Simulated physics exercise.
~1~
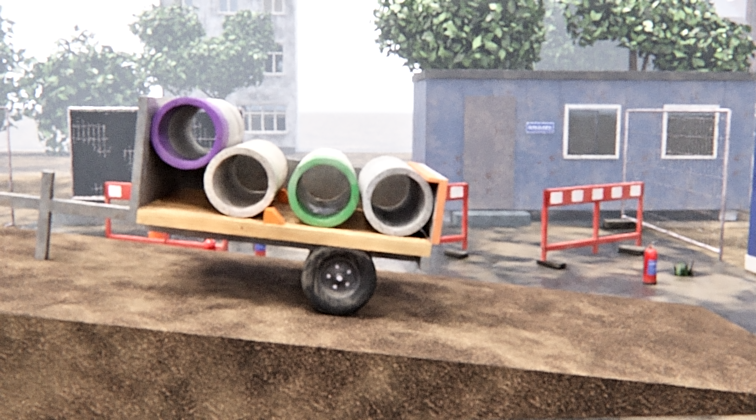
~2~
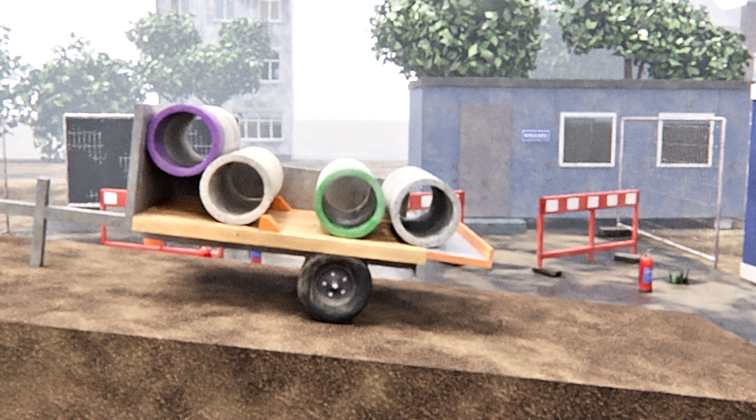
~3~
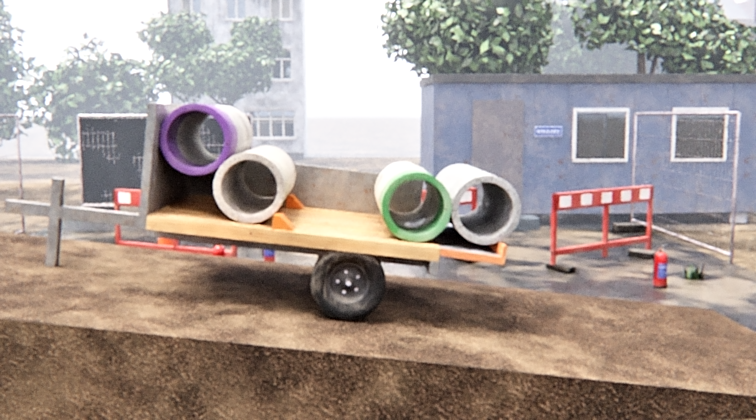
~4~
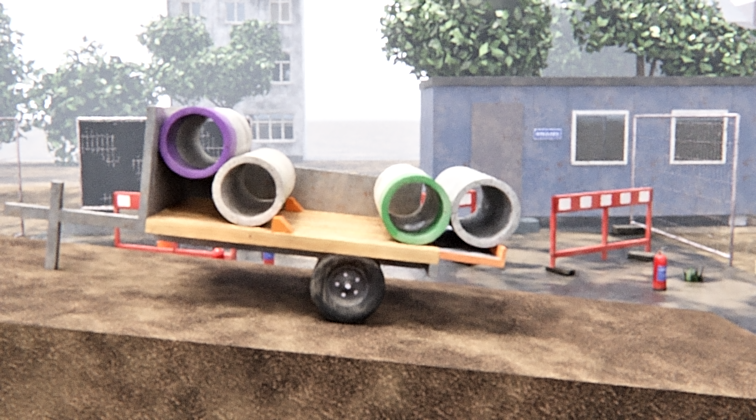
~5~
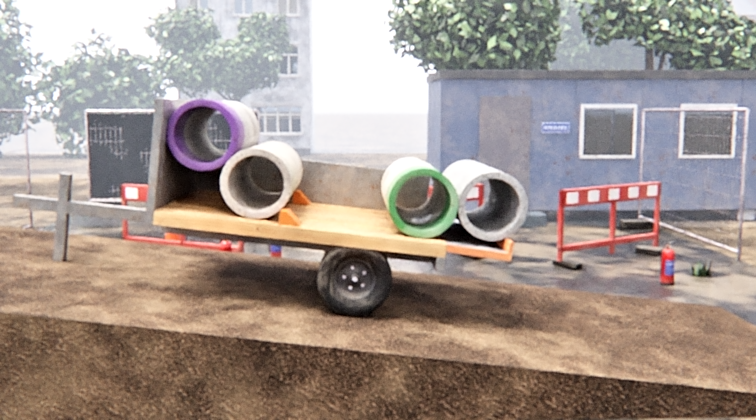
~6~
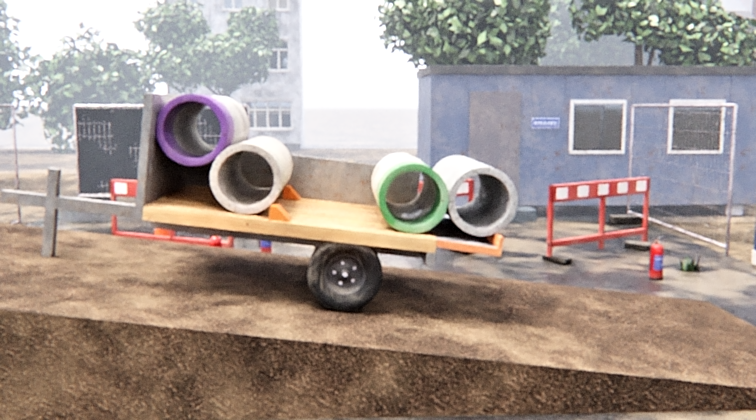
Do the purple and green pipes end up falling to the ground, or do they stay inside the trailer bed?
Both stay inside the trailer bed. The purple one remains propped up at the left, and the green one stops near the lowered tailgate.
On a dirt slope, a trailer's tailgate drops; green and grey pipes roll right, staying aboard.
